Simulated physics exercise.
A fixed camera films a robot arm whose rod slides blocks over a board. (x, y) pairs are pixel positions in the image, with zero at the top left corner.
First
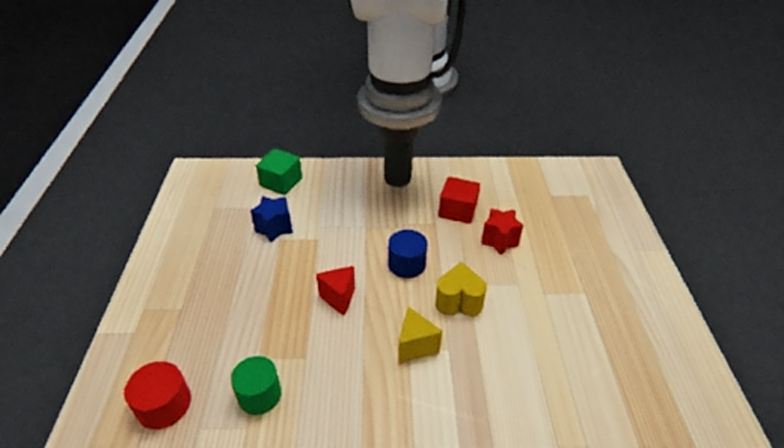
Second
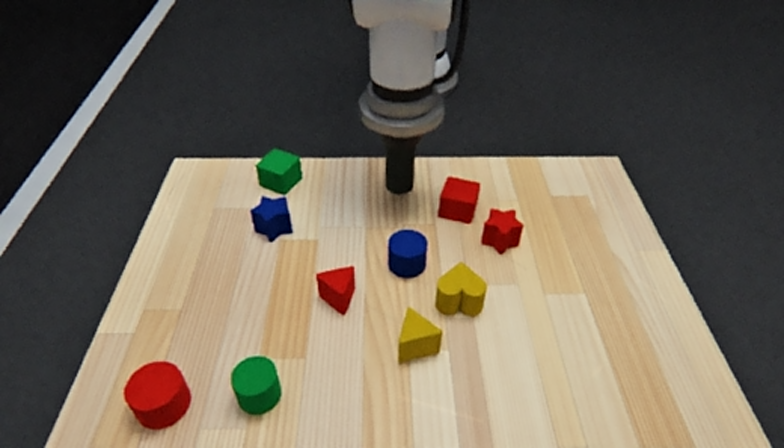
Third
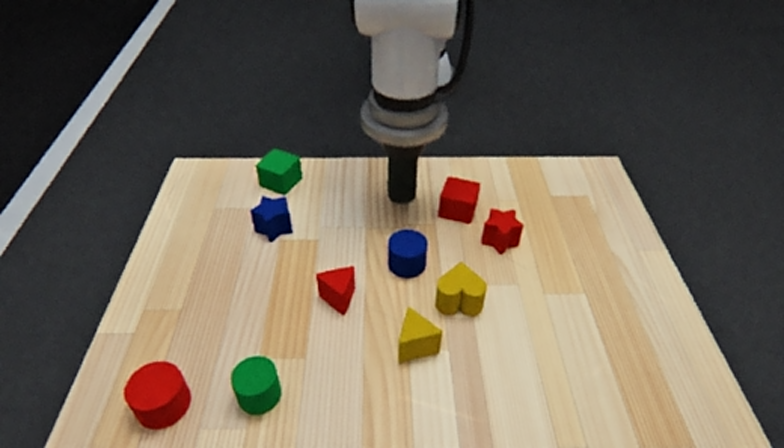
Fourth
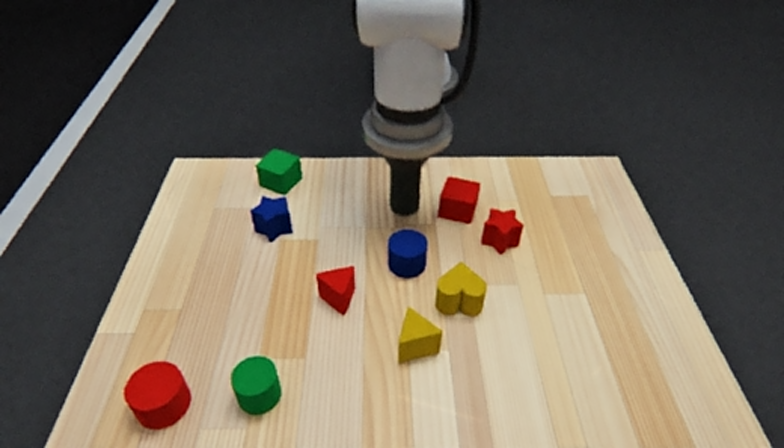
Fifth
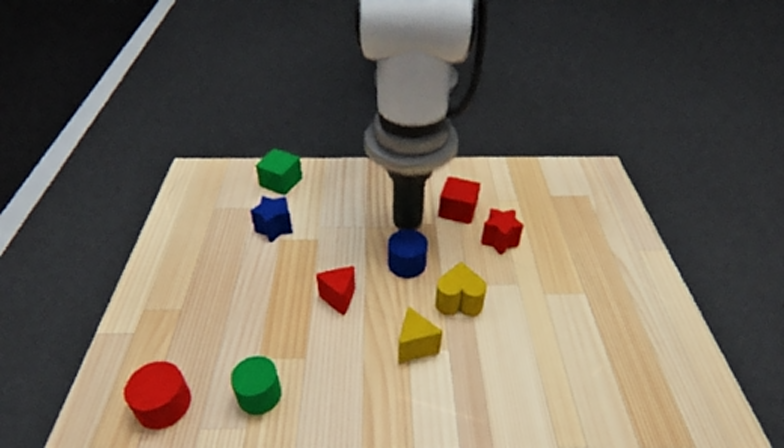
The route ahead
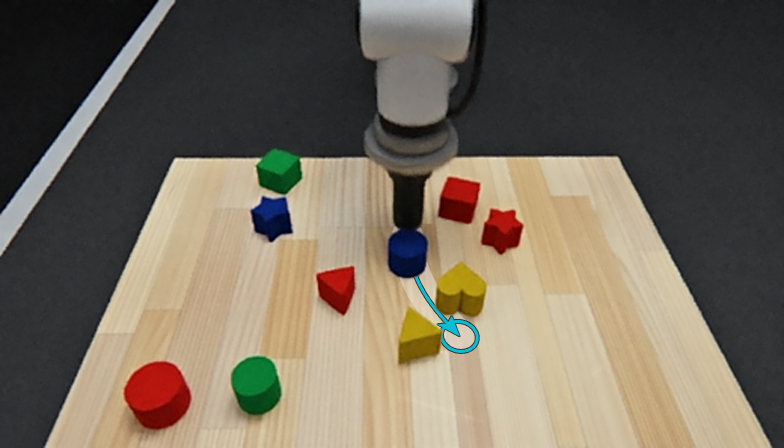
On a wooden board, a robot arm moves its black rod toward the blue cylinder.
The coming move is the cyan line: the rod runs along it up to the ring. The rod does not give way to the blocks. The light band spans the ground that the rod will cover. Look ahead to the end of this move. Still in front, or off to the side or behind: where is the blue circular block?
At the end of the path, the rod has already lost the blue circular block, which lies beside or behind it.
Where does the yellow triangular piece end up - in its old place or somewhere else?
The yellow triangular piece changes place.
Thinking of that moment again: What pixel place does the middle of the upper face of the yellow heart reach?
The spot you're after is about (488, 295) in the image.
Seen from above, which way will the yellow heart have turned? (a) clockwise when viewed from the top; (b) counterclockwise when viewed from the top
The answer is b.
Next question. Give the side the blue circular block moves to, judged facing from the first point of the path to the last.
The shift is rightward.
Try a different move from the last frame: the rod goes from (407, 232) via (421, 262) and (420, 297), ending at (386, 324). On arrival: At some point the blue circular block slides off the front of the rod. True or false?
That statement is not accurate.
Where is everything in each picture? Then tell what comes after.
In the first picture, rod's lower end (398, 179); blue circular block (408, 243); yellow triangular piece (417, 326); red square block (461, 189); yellow heart (462, 281).
In the second picture, rod (400, 187); blocks still.
In the third picture, rod (402, 196); blocks still.
In the fourth picture, rod (405, 208); blocks still.
In the fifth picture, rod (408, 222); blue circular block (408, 243); yellow triangular piece (417, 326); red square block (461, 189); yellow heart (462, 281).
Drawn move, from (407, 232) through (412, 265) and (429, 300) to (459, 336).
What follows on the original path. One third of the way, rod (413, 256); blue circular block (408, 272).
Two thirds of the way, rod (431, 292); blue circular block (407, 304); yellow triangular piece (414, 335), turned 40° anticlockwise; yellow heart (470, 285), turned 20° anticlockwise.
At the end, rod (461, 326); blue circular block (407, 308); yellow triangular piece (412, 339), turned 50° anticlockwise; red square block still; yellow heart (488, 295), turned 80° anticlockwise.
